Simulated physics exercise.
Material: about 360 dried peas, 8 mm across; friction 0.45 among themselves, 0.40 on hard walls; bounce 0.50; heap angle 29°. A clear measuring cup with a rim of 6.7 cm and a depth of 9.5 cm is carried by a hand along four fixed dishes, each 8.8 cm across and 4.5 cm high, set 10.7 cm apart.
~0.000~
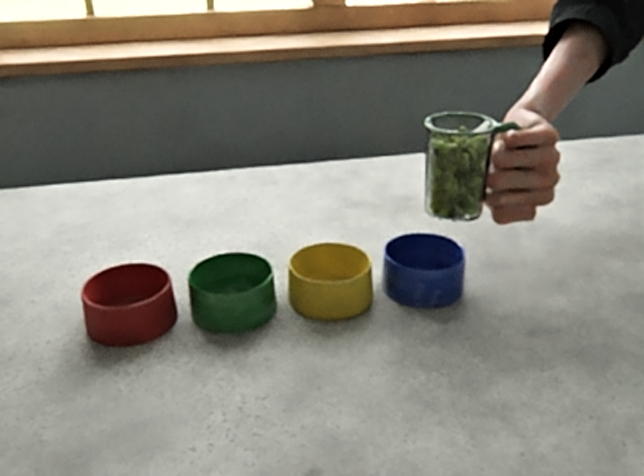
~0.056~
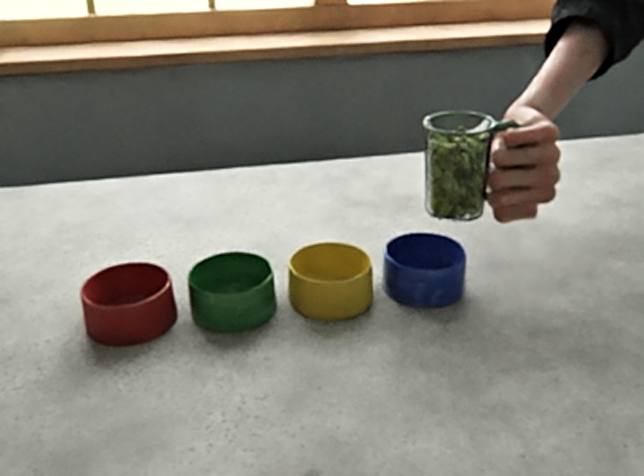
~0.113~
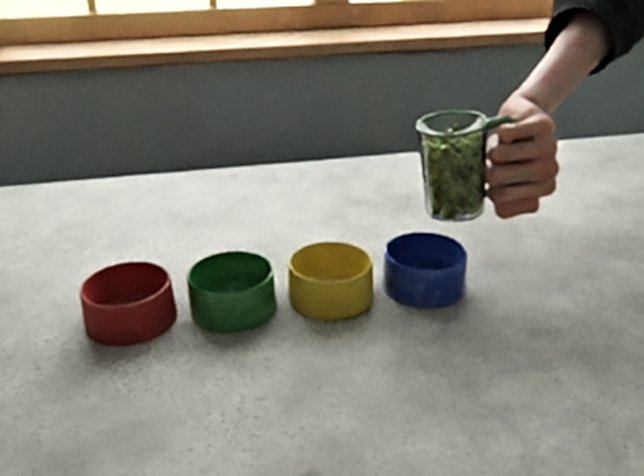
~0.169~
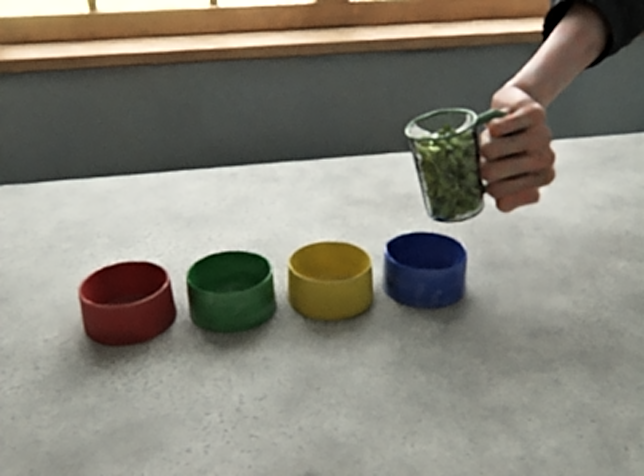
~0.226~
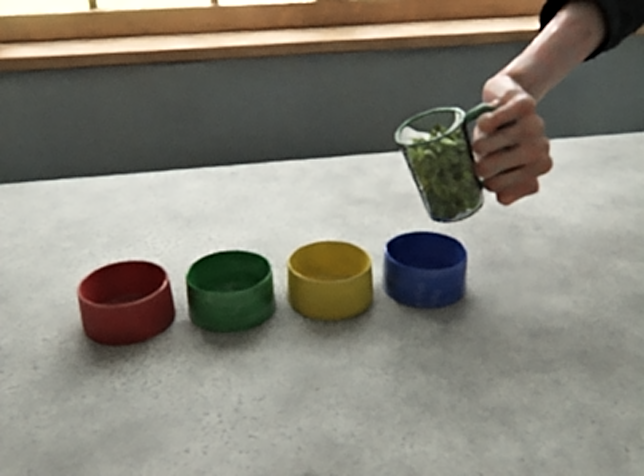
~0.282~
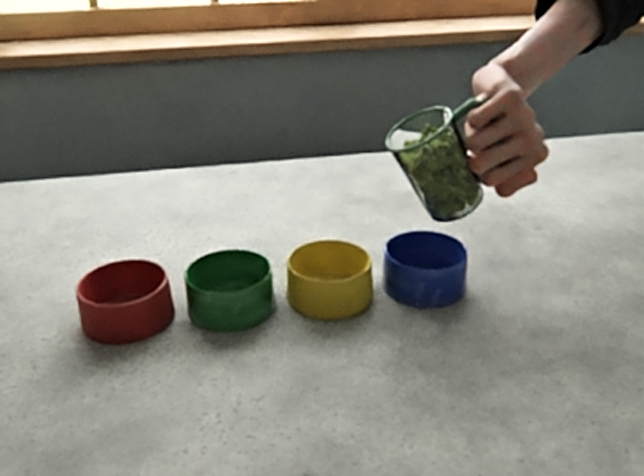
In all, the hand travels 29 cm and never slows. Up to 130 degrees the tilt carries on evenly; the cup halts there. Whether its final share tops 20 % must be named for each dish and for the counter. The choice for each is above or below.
Red dish: One in five or fewer. Blue dish: One in five or fewer. Green dish: One in five or fewer. Yellow dish: More than one in five. Counter: More than one in five.
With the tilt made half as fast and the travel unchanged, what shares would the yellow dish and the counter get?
Yellow: 0, counter: 10.
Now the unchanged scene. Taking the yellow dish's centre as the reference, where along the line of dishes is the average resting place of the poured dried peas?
Offset from the dish centre: About 3 cm, left side.
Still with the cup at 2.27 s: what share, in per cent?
My estimate is about 0 per cent.
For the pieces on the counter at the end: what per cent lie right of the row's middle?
40 per cent.
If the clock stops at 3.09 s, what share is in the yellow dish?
Close to 70 percent of the load.
After 1.48 s, tilt 130 degrees; cup holds 0 %, green 5 %, yellow 70 %.
After 2.27 s, tilt 130 degrees; cup holds 0 %, green 5 %, yellow 70 %.
After 3.09 s, tilt 130 degrees; cup holds 0 %, green 5 %, yellow 70 %.
By 3.4 s all is still; red 0 %, blue 0 %, green 5 %, yellow 70 %, counter 30 %.
